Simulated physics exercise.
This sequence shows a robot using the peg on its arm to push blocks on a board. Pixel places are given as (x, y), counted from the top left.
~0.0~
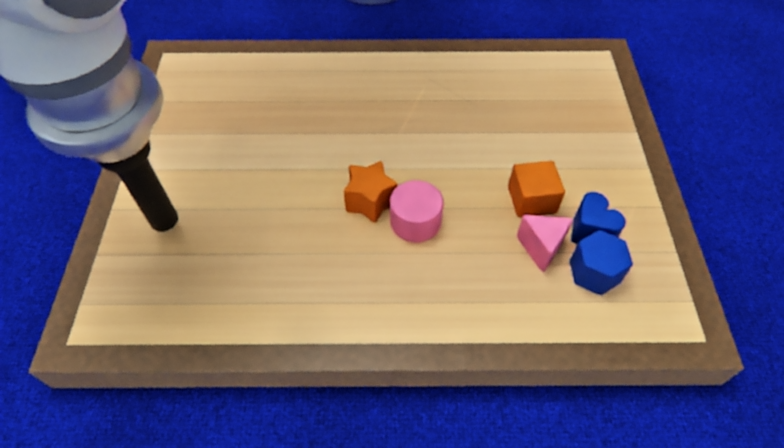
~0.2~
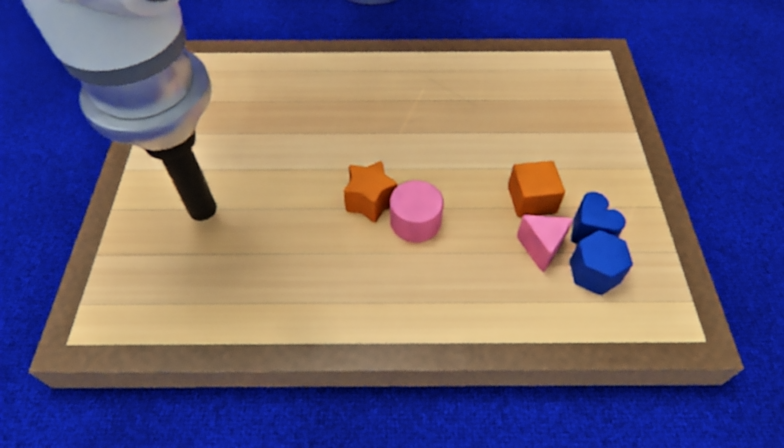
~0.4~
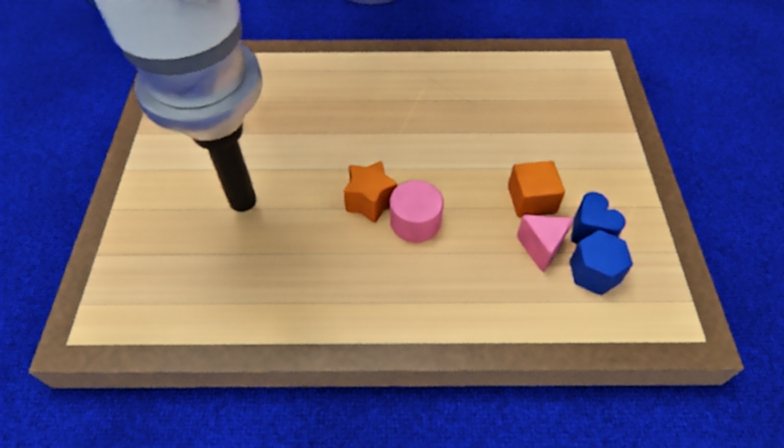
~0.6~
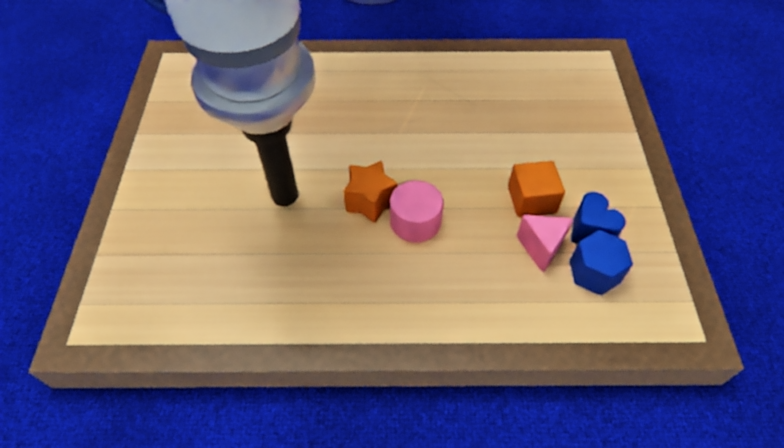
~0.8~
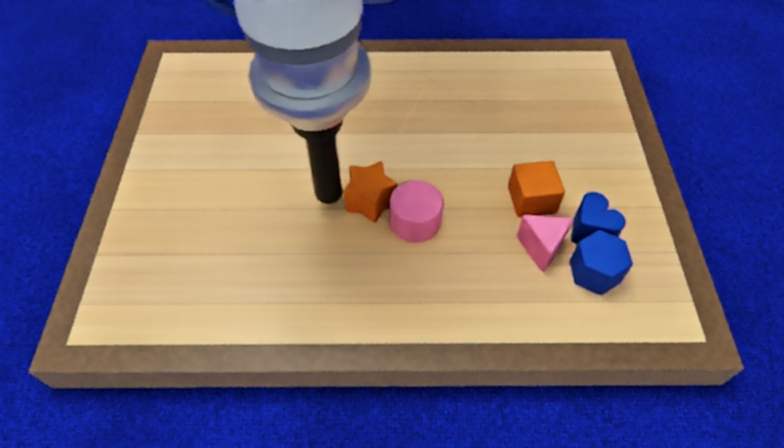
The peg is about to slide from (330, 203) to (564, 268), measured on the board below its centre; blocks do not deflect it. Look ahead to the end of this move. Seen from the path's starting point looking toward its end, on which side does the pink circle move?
That block drifts left.
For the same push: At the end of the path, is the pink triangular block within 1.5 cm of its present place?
I expect not.
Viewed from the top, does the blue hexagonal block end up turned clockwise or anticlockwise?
Viewed from above: Clockwise.
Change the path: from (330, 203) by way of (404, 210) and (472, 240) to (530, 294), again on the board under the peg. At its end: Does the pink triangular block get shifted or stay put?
Answer: Moved.
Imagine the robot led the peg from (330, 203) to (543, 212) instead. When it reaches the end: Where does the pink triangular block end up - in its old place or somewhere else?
That block ends up displaced.
What follows on the original path. One third of the way, peg at (404, 216); orange star at (428, 186), turned 50° anticlockwise; pink circle at (482, 202).
Two thirds of the way, peg at (484, 239); orange star at (440, 186), turned 90° anticlockwise; pink circle at (505, 198).
At the end, peg at (568, 259); orange star at (440, 186), turned 90° anticlockwise; pink circle at (508, 198); pink triangular block at (590, 229); blue hexagonal block at (627, 256), turned 25° clockwise.
